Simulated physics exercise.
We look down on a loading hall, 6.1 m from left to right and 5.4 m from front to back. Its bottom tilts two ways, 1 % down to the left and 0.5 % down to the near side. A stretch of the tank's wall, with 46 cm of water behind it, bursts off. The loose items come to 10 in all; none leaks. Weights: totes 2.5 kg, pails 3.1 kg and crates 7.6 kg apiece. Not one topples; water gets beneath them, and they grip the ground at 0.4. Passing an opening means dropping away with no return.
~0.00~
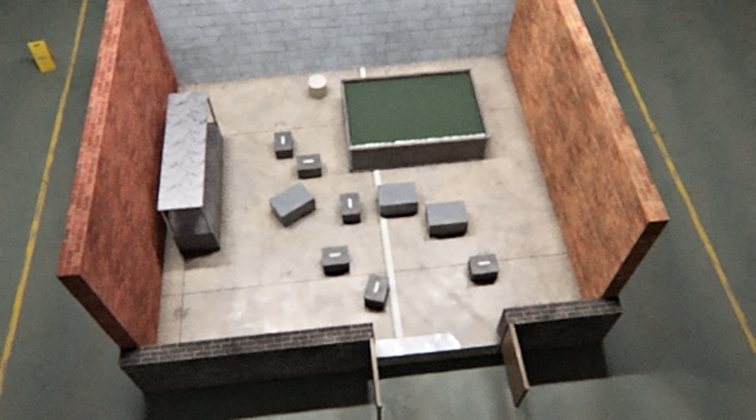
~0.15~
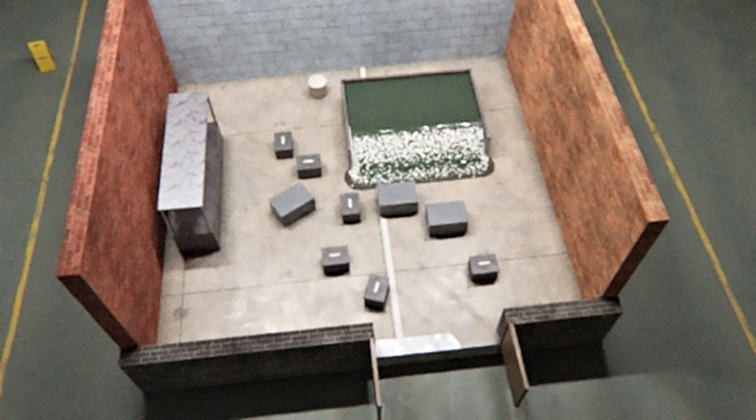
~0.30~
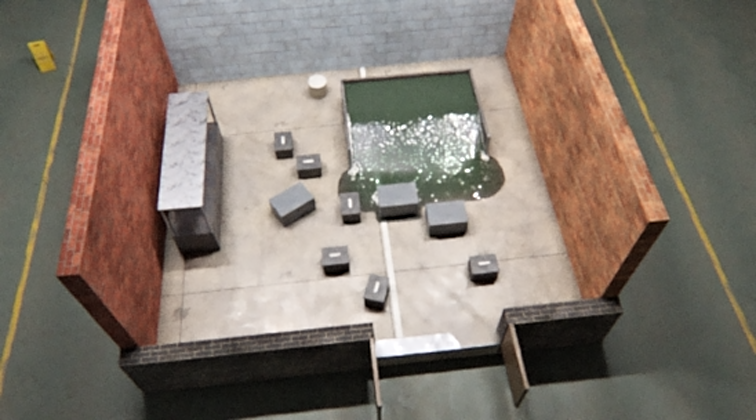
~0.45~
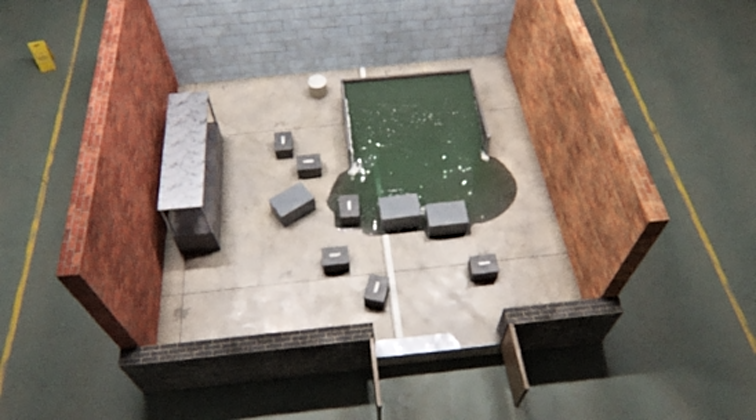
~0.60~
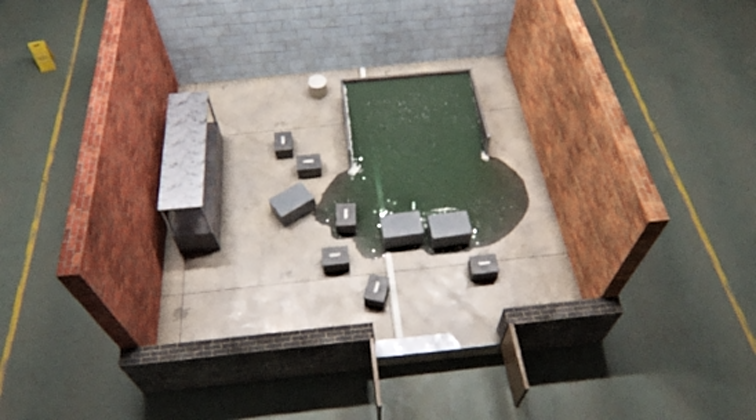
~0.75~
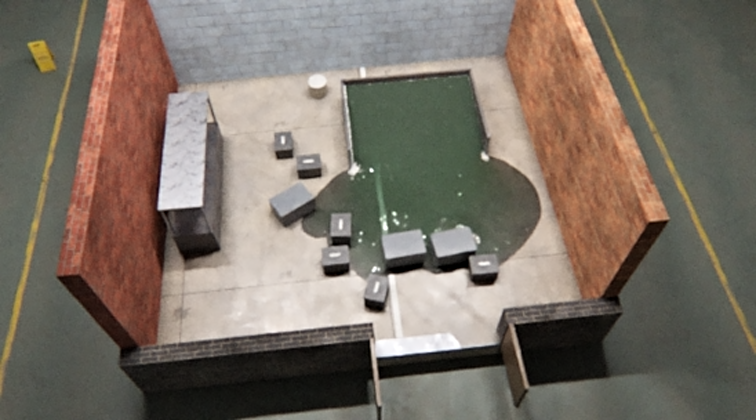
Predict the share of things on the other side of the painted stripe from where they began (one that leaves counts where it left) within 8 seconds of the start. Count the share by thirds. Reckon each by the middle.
It is short of one third.
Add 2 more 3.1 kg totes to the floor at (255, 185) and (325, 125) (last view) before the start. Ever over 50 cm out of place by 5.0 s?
Result, in sequence: Not exceeded; not exceeded.
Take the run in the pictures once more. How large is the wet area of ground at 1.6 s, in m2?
I'd put it close to 17 m2.
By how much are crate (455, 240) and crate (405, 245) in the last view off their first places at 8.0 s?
Gone out, washed out.
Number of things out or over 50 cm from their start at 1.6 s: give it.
The number I get is 6.
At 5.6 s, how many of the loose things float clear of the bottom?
It comes to 2.
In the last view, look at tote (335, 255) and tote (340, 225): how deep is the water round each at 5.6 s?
Some 8 cm at the first, some 10 cm at the second.
After 1.6 s 0 of 10 are over the mark; 3 afloat.
After 3.6 s 0 of 10 are over the mark; 2 afloat.
After 5.6 s 0 of 10 are over the mark; 2 afloat.
After 8.0 s 0 of 10 are over the mark; 2 afloat.
